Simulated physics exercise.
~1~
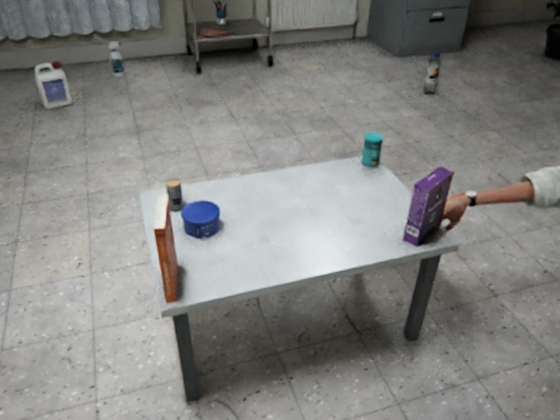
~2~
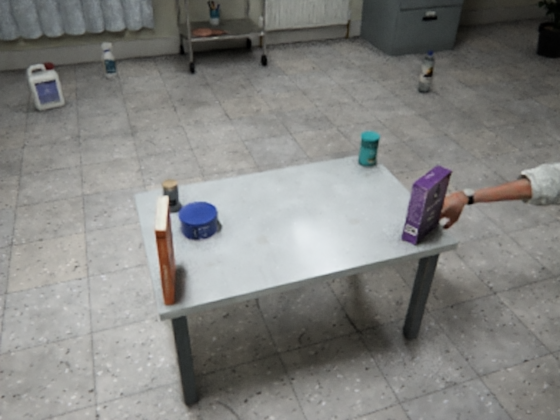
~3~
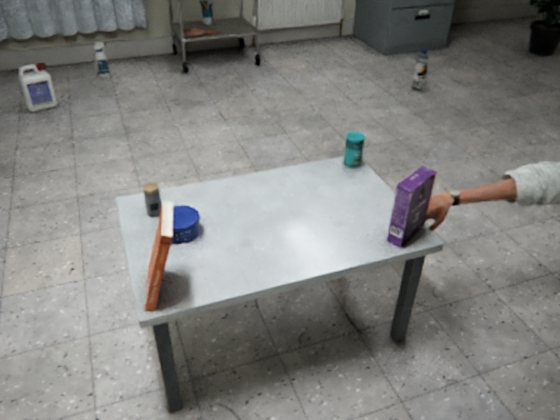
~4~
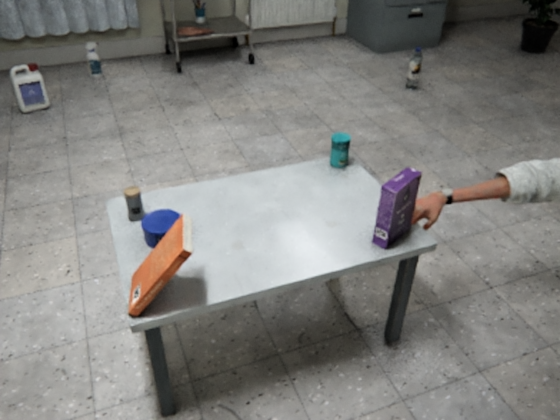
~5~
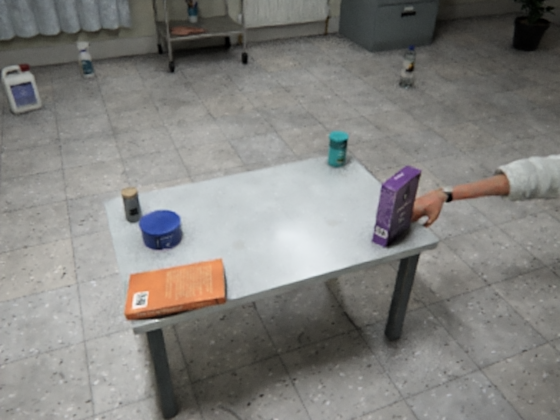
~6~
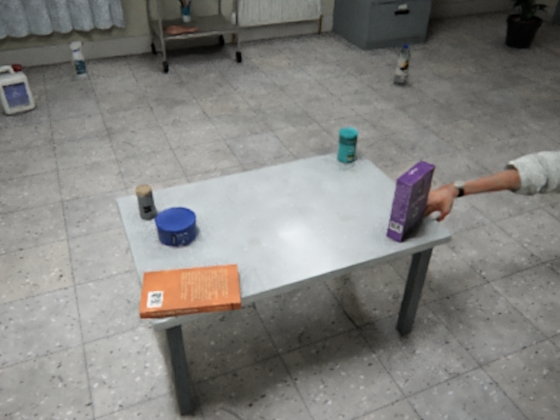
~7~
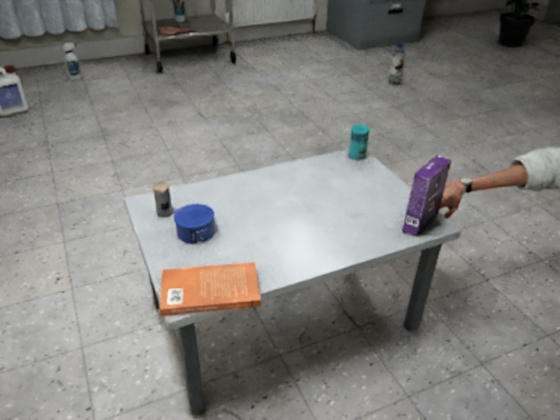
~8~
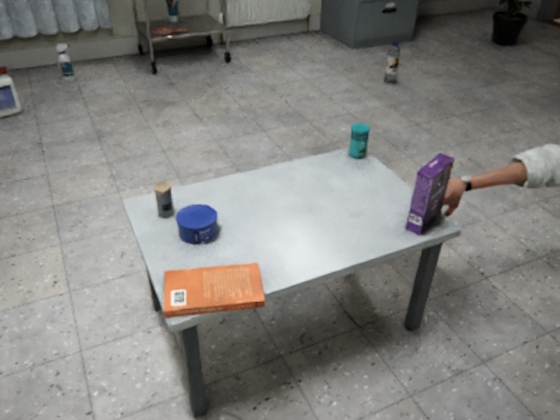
On a grey side table held by a hand at right, an orange book topples flat while four other items stay standing.
